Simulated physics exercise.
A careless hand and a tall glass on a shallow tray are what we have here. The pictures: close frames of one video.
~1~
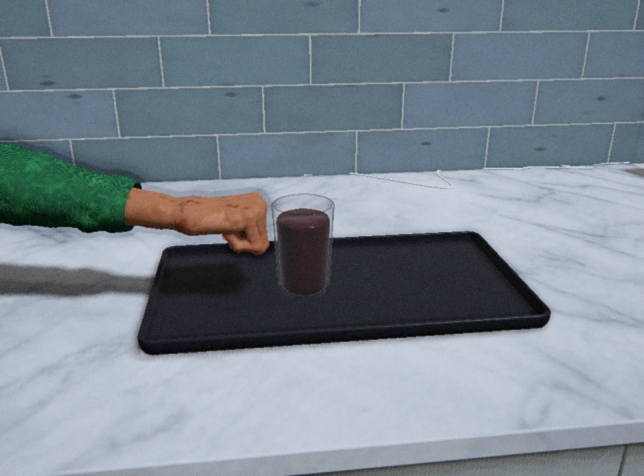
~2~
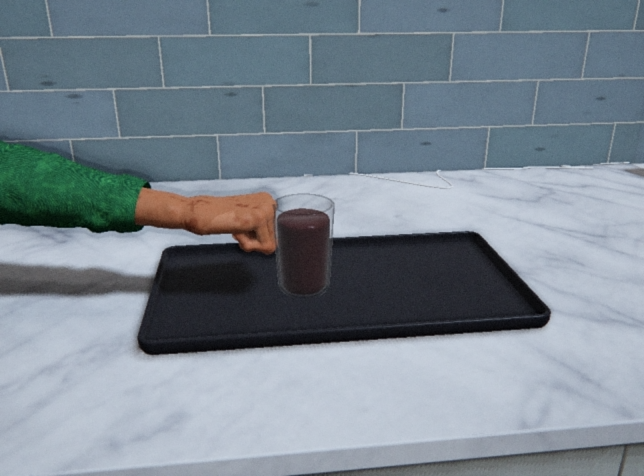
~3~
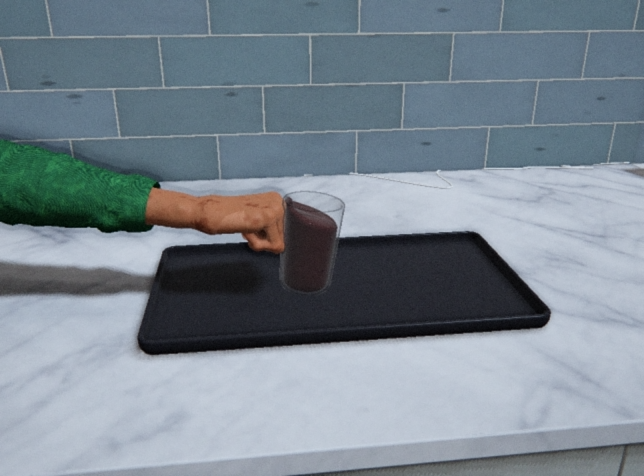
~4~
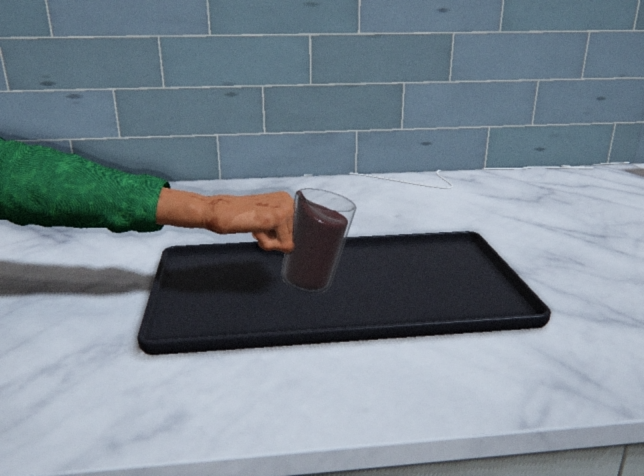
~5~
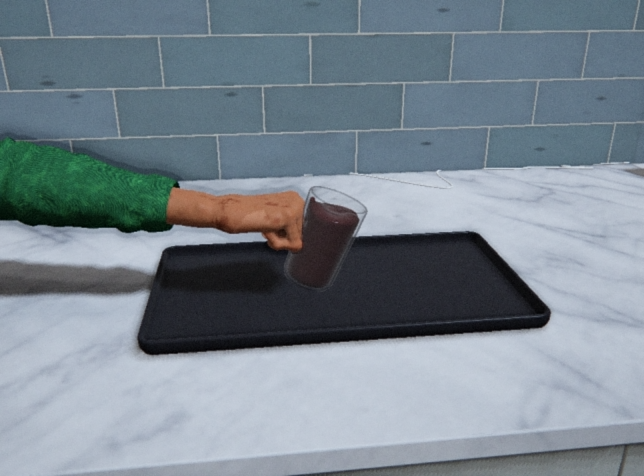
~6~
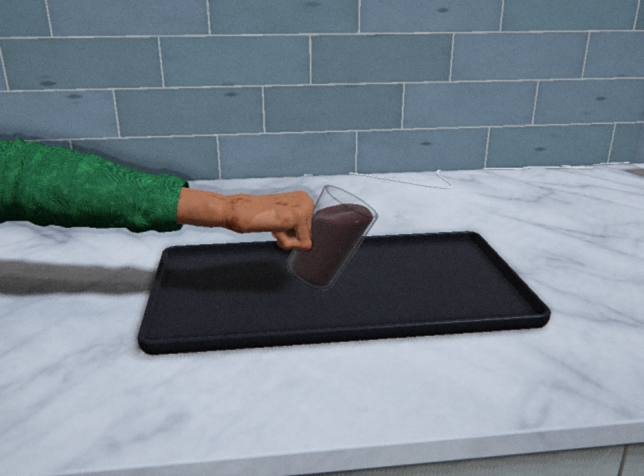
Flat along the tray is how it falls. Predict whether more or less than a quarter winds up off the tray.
More than a quarter winds up off it.
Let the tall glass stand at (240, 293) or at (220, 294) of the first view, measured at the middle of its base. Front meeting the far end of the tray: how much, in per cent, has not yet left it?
First some 45, then 40 per cent.
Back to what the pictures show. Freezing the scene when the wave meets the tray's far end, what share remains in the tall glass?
About 60 per cent.
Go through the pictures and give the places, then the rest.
In the first picture, it leans 0°; its right rim is at (332, 204); the wine meets the walls at (276, 218) and (329, 215); the tray's far rim is at (508, 268); the tray is clear ahead.
In the second picture, it leans 0°; its right rim is at (332, 204); the wine meets the walls at (276, 217) and (329, 215).
In the third picture, it leans 7°; its right rim is at (343, 205); the wine meets the walls at (285, 199) and (336, 219).
In the fourth picture, it leans 14°; its right rim is at (354, 207); the wine meets the walls at (298, 194) and (347, 217).
In the fifth picture, it leans 21°; its right rim is at (365, 210); the wine meets the walls at (300, 225) and (358, 211).
In the sixth picture, it leans 29°; its right rim is at (375, 215); the wine meets the walls at (307, 227) and (373, 209).
A moment on, the tall glass lies on its side and 92 per cent is in the glass, 4 on the tray and 4 above or beyond its rim.
Next, the tall glass lies on its side and 53 per cent is in the glass, 39 on the tray and 8 above or beyond its rim.
Then the tall glass lies on its side and 30 per cent is in the glass, 37 on the tray and 33 above or beyond its rim.
Later the tall glass lies on its side and 16 per cent is in the glass, 49 on the tray and 35 above or beyond its rim.
In the end 65 per cent is held by tray and glass, 35 is off the tray.
